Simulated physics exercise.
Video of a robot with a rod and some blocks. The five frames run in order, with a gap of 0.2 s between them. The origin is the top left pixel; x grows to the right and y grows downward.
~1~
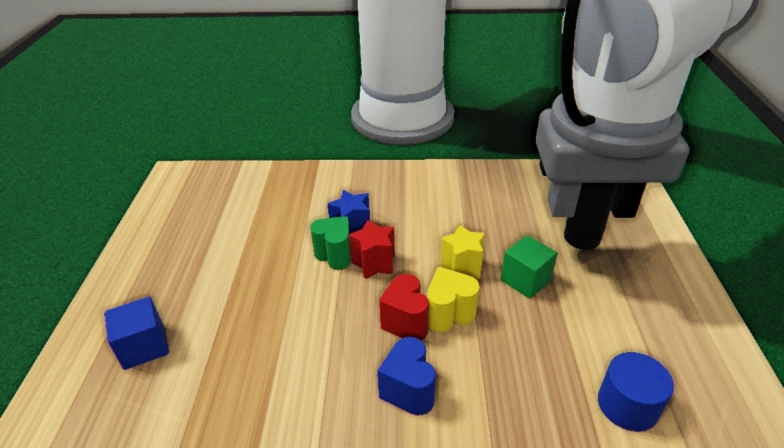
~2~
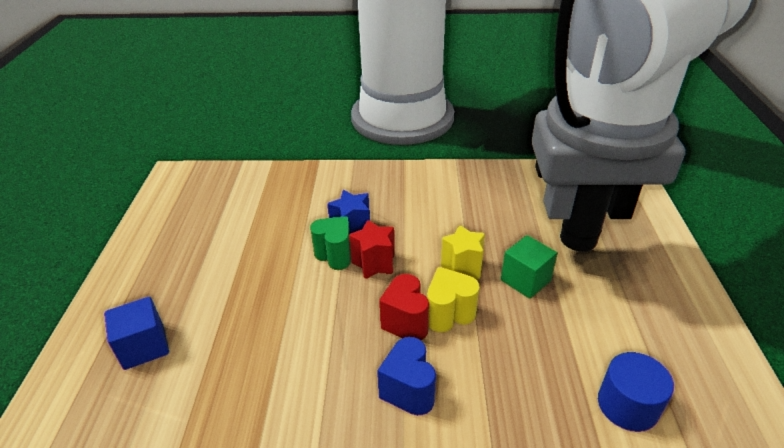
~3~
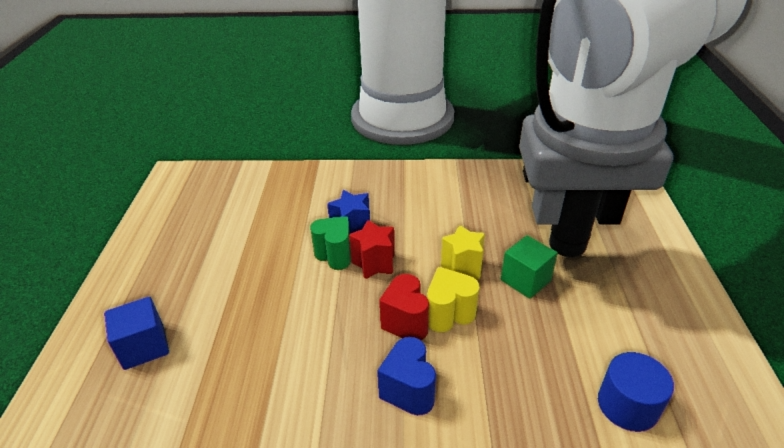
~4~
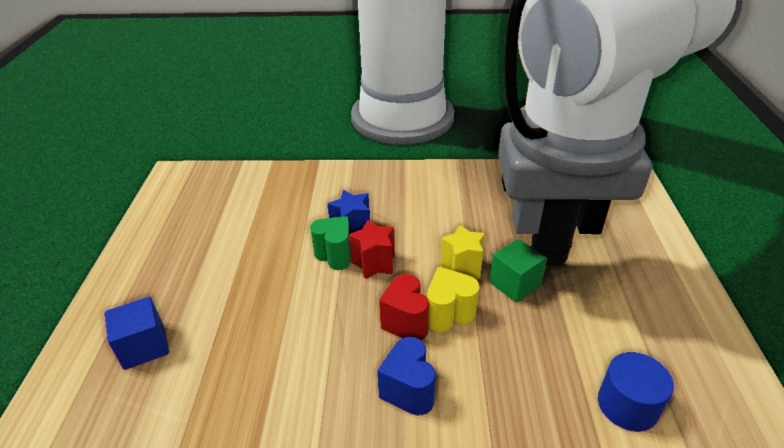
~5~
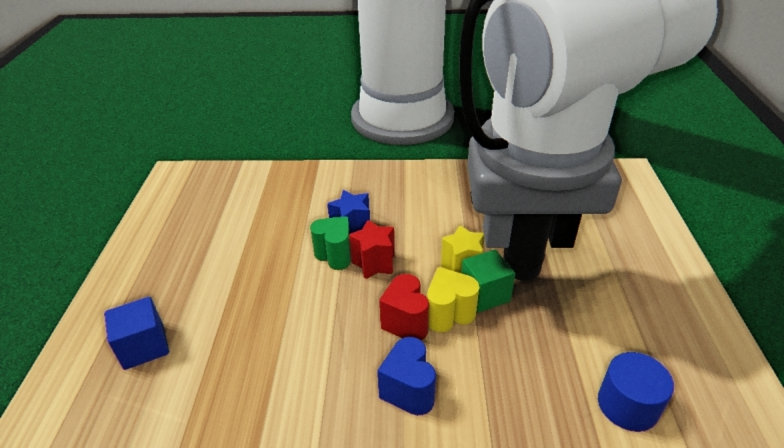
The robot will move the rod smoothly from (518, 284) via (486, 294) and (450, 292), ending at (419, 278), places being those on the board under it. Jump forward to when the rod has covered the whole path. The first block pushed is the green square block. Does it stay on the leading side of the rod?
I'd say it has come free.
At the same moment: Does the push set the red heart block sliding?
Yes
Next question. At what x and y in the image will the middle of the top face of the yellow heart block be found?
It comes to (416, 317).
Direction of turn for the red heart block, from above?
From above, the turn goes clockwise.
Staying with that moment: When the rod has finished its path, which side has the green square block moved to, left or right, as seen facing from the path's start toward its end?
Seen from start to end, it moves left.
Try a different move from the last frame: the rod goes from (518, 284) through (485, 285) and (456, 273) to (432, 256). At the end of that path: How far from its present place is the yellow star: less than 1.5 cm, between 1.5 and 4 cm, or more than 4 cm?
The move is long, over 4 cm.
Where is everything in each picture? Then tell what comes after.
In the first frame, lower end of the rod at (582, 239), tops of blocks, red heart block at (405, 293), yellow heart block at (451, 285), yellow star at (465, 240), green square block at (532, 252).
In the second frame, rod at (578, 241), blocks as before.
In the third frame, rod at (567, 246), blocks as before.
In the fourth frame, rod at (549, 255), green square block at (520, 255).
In the fifth frame, rod at (521, 268), red heart block at (405, 293), yellow heart block at (451, 285), yellow star at (465, 240), green square block at (489, 266).
On the path given first. One third of the way, rod at (488, 278); red heart block at (388, 298), turned 45° clockwise; yellow heart block at (429, 304), turned 15° clockwise; green square block at (459, 284), turned 30° anticlockwise.
Two thirds of the way, rod at (449, 275); red heart block at (379, 299), turned 40° clockwise; yellow heart block at (417, 317); yellow star at (461, 238), turned 20° clockwise; green square block at (430, 287), turned 45° anticlockwise.
At the end, rod at (419, 262); red heart block at (378, 299), turned 40° clockwise; yellow heart block at (416, 317); yellow star at (457, 237), turned 45° clockwise; green square block at (428, 287), turned 45° anticlockwise.
